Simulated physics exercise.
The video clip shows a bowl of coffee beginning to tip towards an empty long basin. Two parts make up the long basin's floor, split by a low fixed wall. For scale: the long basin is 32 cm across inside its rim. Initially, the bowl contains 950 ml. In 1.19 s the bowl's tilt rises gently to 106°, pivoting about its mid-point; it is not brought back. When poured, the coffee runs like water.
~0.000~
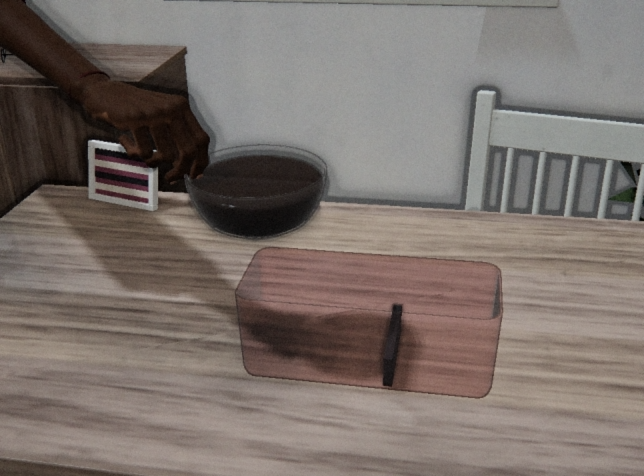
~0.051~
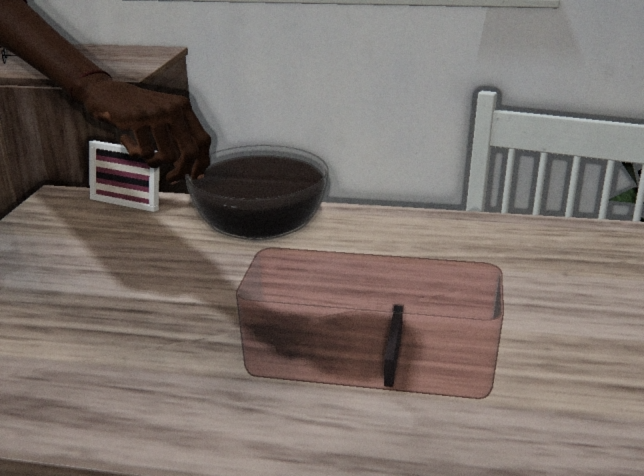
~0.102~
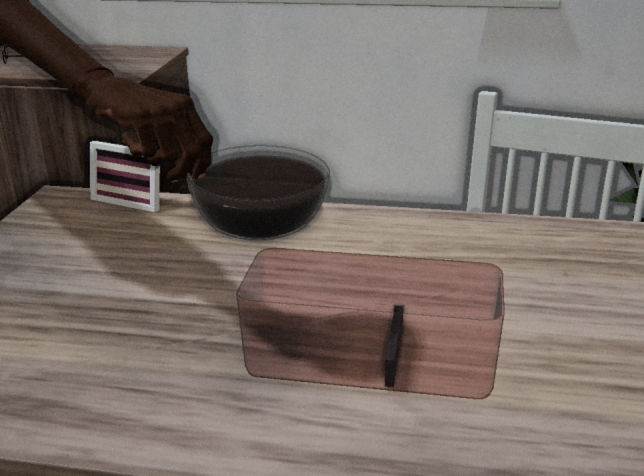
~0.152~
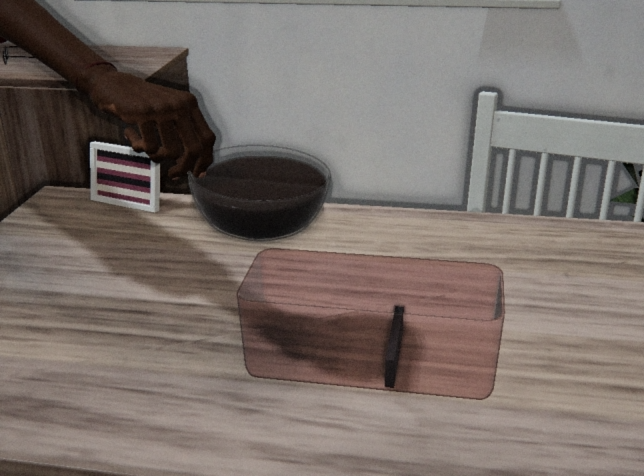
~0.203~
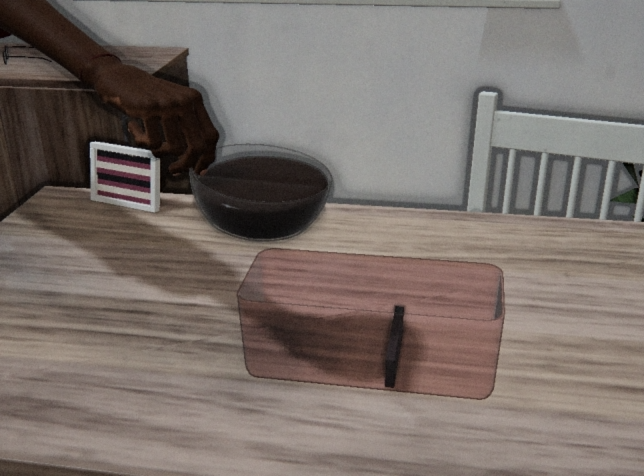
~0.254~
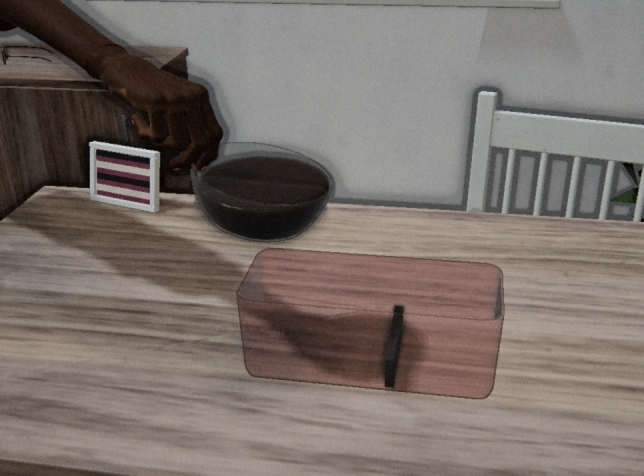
At the start, a hand holds the left side of a level glass bowl of dark coffee on a wooden table, behind an empty, clear pinkish long basin. The hand then shifts slightly right as the bowl leans gently, its right rim dipping a little, while the basin stays still.
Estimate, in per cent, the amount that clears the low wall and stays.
Roughly 21 percent.
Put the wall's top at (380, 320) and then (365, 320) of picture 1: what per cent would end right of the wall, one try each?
It comes to 35 per cent, and then 60 per cent.
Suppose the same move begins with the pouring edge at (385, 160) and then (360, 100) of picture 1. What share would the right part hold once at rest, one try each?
70 and 65 %.
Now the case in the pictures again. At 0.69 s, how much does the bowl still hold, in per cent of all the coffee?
I'd estimate some 40 % remains.
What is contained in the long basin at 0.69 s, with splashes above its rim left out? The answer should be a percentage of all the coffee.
Roughly 28 per cent.
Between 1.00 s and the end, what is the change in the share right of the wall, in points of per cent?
The amount climbs by around 4.
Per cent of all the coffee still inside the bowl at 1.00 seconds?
2 in a hundred, give or take.
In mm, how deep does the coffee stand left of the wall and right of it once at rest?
Left 32 mm, right 14 mm.
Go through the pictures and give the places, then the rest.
In the first frame, it leans 0°; its right rim is at (325, 175); the coffee meets the walls at (194, 174) and (323, 182); the long basin's rim runs from (247, 272) to (501, 292); the wall's top is at (393, 331).
In the second frame, it leans 0°; its right rim is at (326, 176); the coffee meets the walls at (196, 175) and (325, 183).
In the third frame, it leans 2°; its right rim is at (327, 178); the coffee meets the walls at (197, 175) and (326, 184).
In the fourth frame, it leans 4°; its right rim is at (329, 181); the coffee meets the walls at (199, 174) and (327, 185).
In the fifth frame, it leans 7°; its right rim is at (330, 185); the coffee meets the walls at (199, 174) and (329, 186).
In the sixth frame, it leans 11°; its right rim is at (331, 190); the coffee meets the walls at (201, 175) and (329, 186).
Then, 0.69 s in, the tilt is 65° and 40 per cent is still to pour, 21 is left of the wall and 7 right of it.
Then, 1.00 s in, the tilt is 100° and 2 per cent is still to pour, 76 is left of the wall and 17 right of it.
Then, 1.33 s in, the tilt is 106° and 0 per cent is still to pour, 77 is left of the wall and 20 right of it.
Then, 1.69 s in, the tilt is 106° and 0 per cent is still to pour, 77 is left of the wall and 21 right of it.
Finally, 76 per cent lies left of the wall, 21 right of it and 3 outside.
